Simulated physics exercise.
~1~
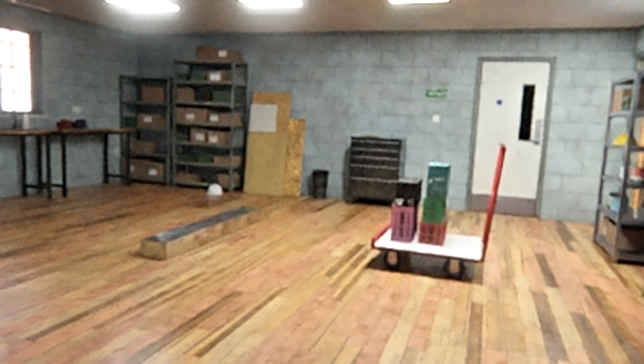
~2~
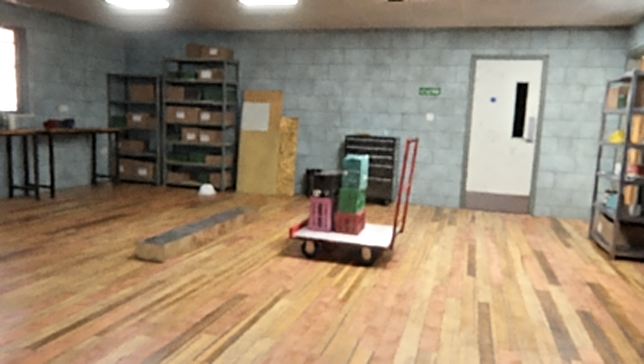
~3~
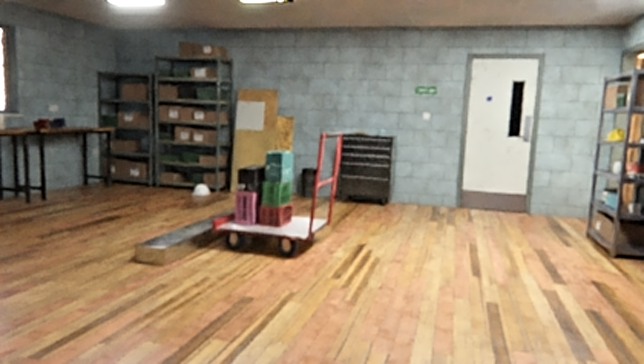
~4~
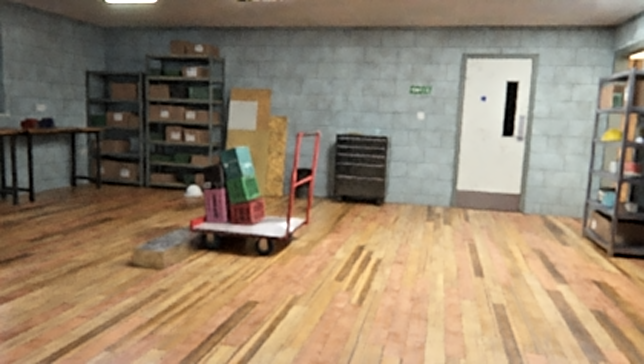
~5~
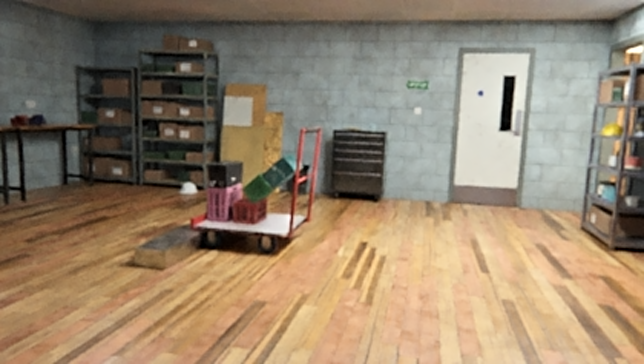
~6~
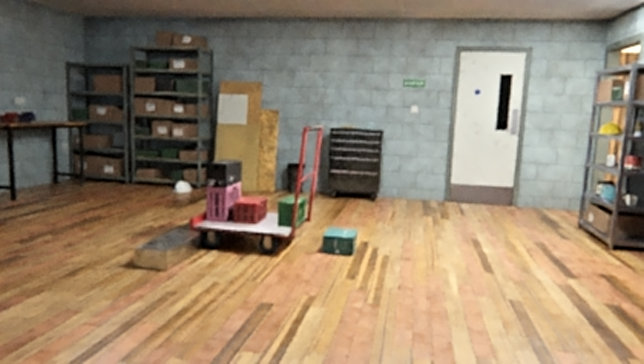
A goods trolley rolls left to a low step, and its teal parcel topples rightward.
